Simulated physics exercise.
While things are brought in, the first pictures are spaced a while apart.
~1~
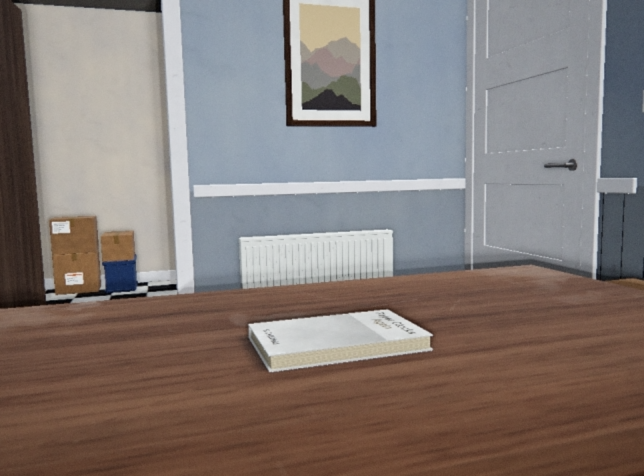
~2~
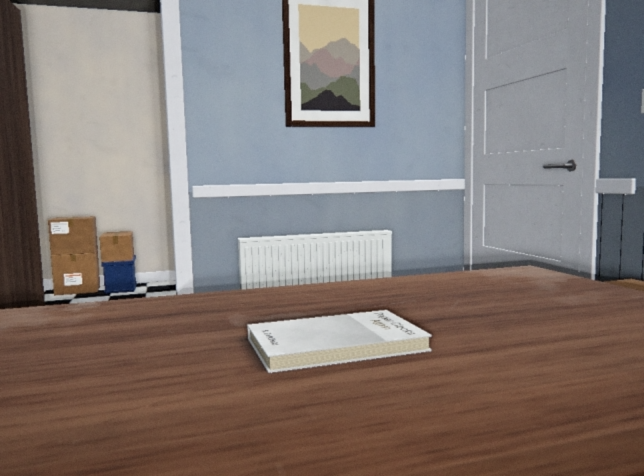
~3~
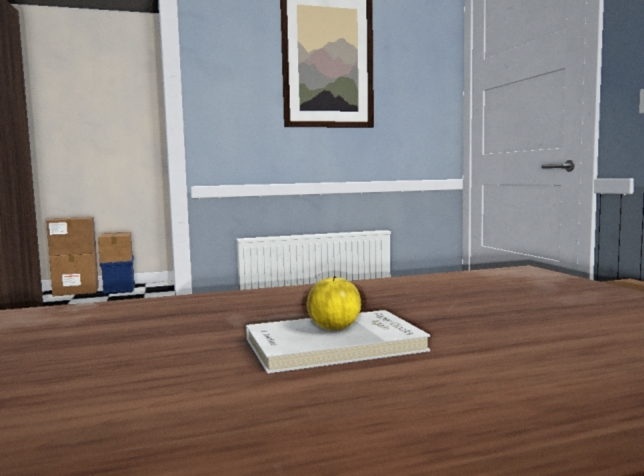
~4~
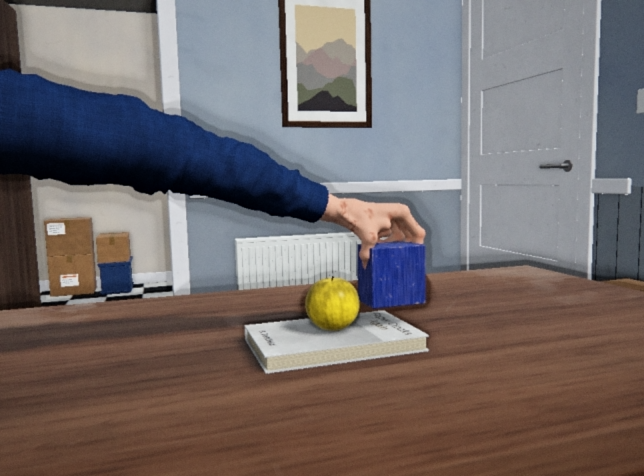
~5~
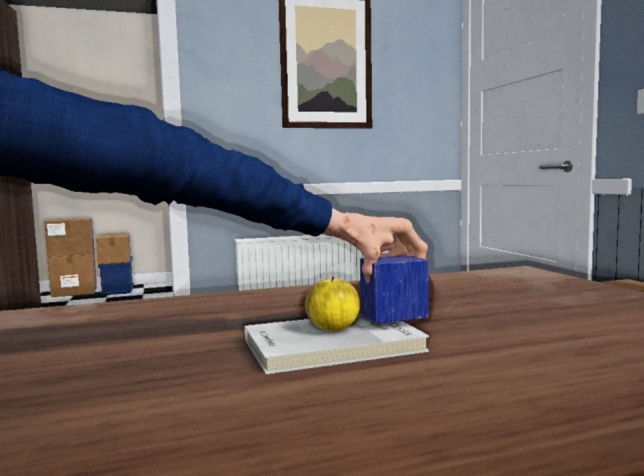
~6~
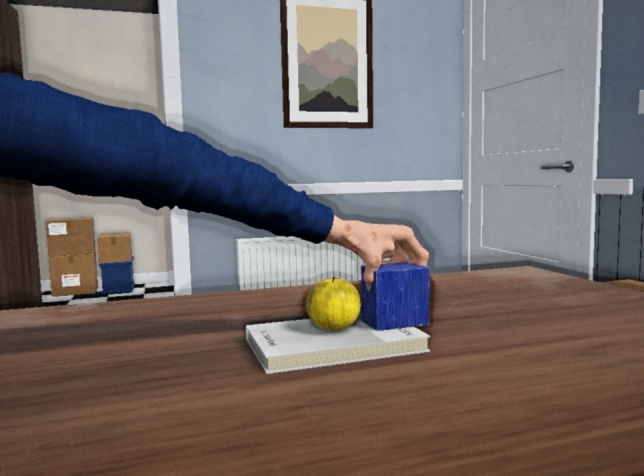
In this clip, a white book lies on a wooden table, a yellow apple-like fruit appears on top of it, and then a blue-sleeved arm reaches in from the left and lowers a blue block beside the fruit.
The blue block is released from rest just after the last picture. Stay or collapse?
The pile is stable.
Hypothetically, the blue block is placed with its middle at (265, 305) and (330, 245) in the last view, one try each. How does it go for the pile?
Case one: The pile stands firm; case two: It topples.
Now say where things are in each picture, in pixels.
The last thing is not in view yet; white book (336, 337), in the first picture.
The last thing is not in view yet; white book (335, 337), in the second picture.
The last thing is not in view yet; white book (334, 337), in the third picture.
Still above its spot; blue block (391, 274); white book (333, 338), in the fourth picture.
Still above its spot; blue block (393, 288); white book (333, 338), in the fifth picture.
In place under the hand; blue block (395, 295); white book (334, 338), in the sixth picture.
Then, 0.50 s later than the last frame, all is still.
Then, 1.20 s later than the last frame, blue block resting near (395, 295).
When it is over, all 3 as before. End places, in pixels of the last picture, blue block near (395, 295). The pile stays up.
